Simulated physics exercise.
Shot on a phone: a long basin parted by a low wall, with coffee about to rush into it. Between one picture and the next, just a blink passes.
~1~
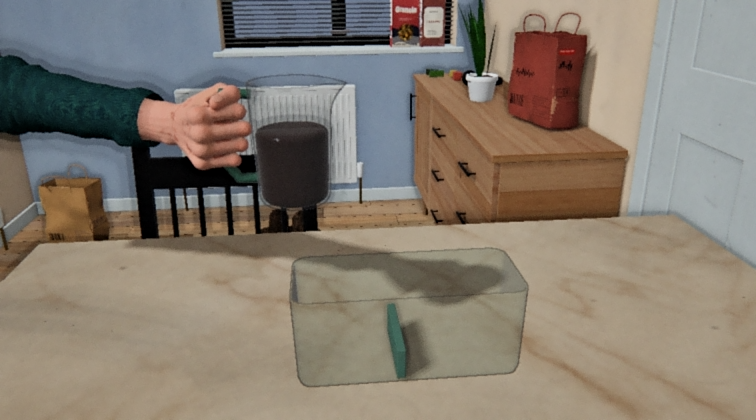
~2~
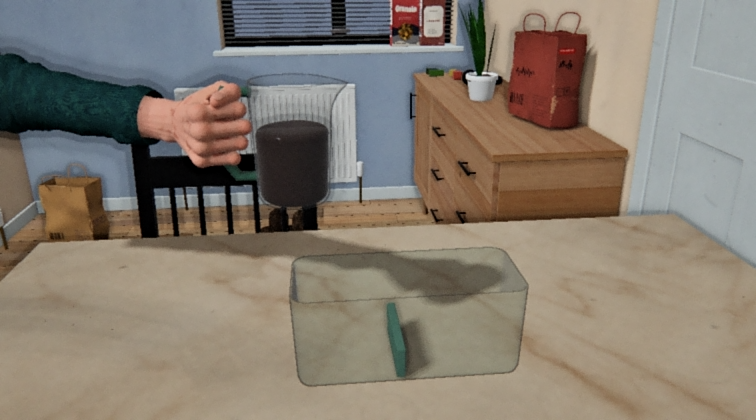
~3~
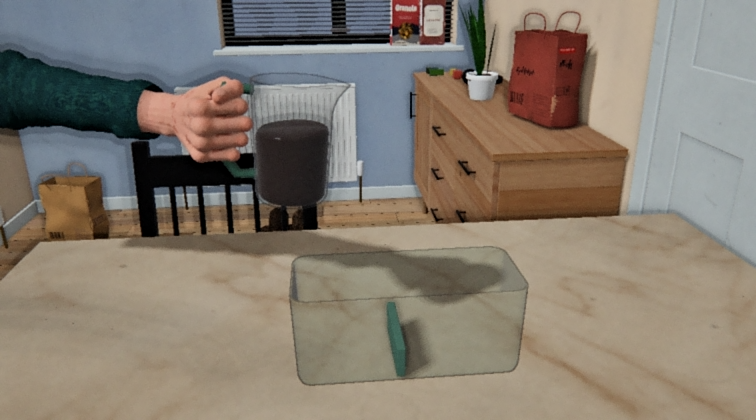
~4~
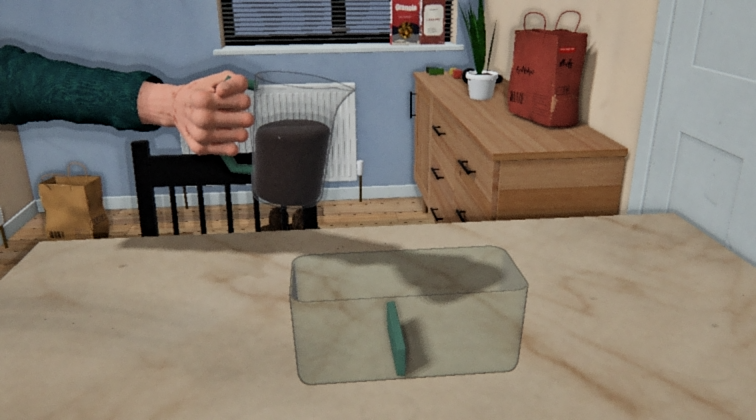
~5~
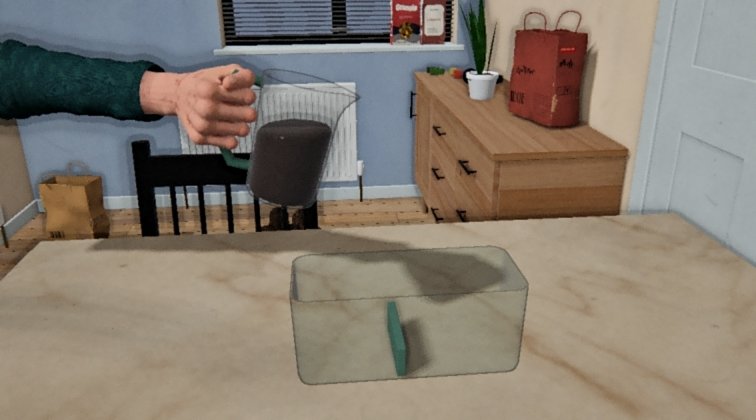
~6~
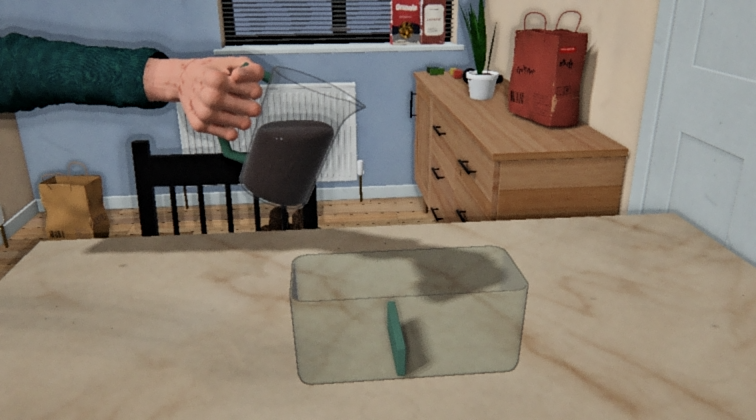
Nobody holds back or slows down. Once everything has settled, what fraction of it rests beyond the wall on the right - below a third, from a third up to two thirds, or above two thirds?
The share right of the wall does go past two thirds.
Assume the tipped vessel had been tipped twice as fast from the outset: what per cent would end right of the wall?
70 per cent or thereabouts.
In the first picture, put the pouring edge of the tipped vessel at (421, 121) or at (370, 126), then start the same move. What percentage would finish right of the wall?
First try: Near 90 percent; second try: Near 90 percent.
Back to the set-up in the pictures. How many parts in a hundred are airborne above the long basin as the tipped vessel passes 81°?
Something close to 10 percent of it.
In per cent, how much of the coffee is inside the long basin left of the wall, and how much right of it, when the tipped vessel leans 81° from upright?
Left side 0 in a hundred, right side 0 in a hundred.
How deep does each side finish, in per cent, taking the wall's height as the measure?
I get 10 % for the left and 50 % for the right.
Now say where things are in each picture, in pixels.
In the first picture, it leans 0°; its right rim is at (347, 82); the coffee meets the walls at (256, 130) and (328, 128); the long basin's rim runs from (292, 281) to (516, 269); the wall's top is at (396, 327).
In the second picture, it leans 1°; its right rim is at (348, 82); the coffee meets the walls at (256, 129) and (328, 127).
In the third picture, it leans 4°; its right rim is at (351, 84); the coffee meets the walls at (256, 129) and (329, 127).
In the fourth picture, it leans 9°; its right rim is at (355, 89); the coffee meets the walls at (256, 129) and (330, 127).
In the fifth picture, it leans 15°; its right rim is at (361, 96); the coffee meets the walls at (257, 129) and (332, 126).
In the sixth picture, it leans 23°; its right rim is at (366, 106); the coffee meets the walls at (254, 138) and (334, 127).
A moment on, the tilt is 81° and 89 per cent is still to pour, 0 is left of the wall and 0 right of it.
Next, the tilt is 112° and 22 per cent is still to pour, 2 is left of the wall and 51 right of it.
Then the tilt is 118° and 0 per cent is still to pour, 17 is left of the wall and 81 right of it.
Later the tilt is 118° and 0 per cent is still to pour, 18 is left of the wall and 81 right of it.
At rest 18 per cent lies left of the wall, 81 right of it and 2 outside.
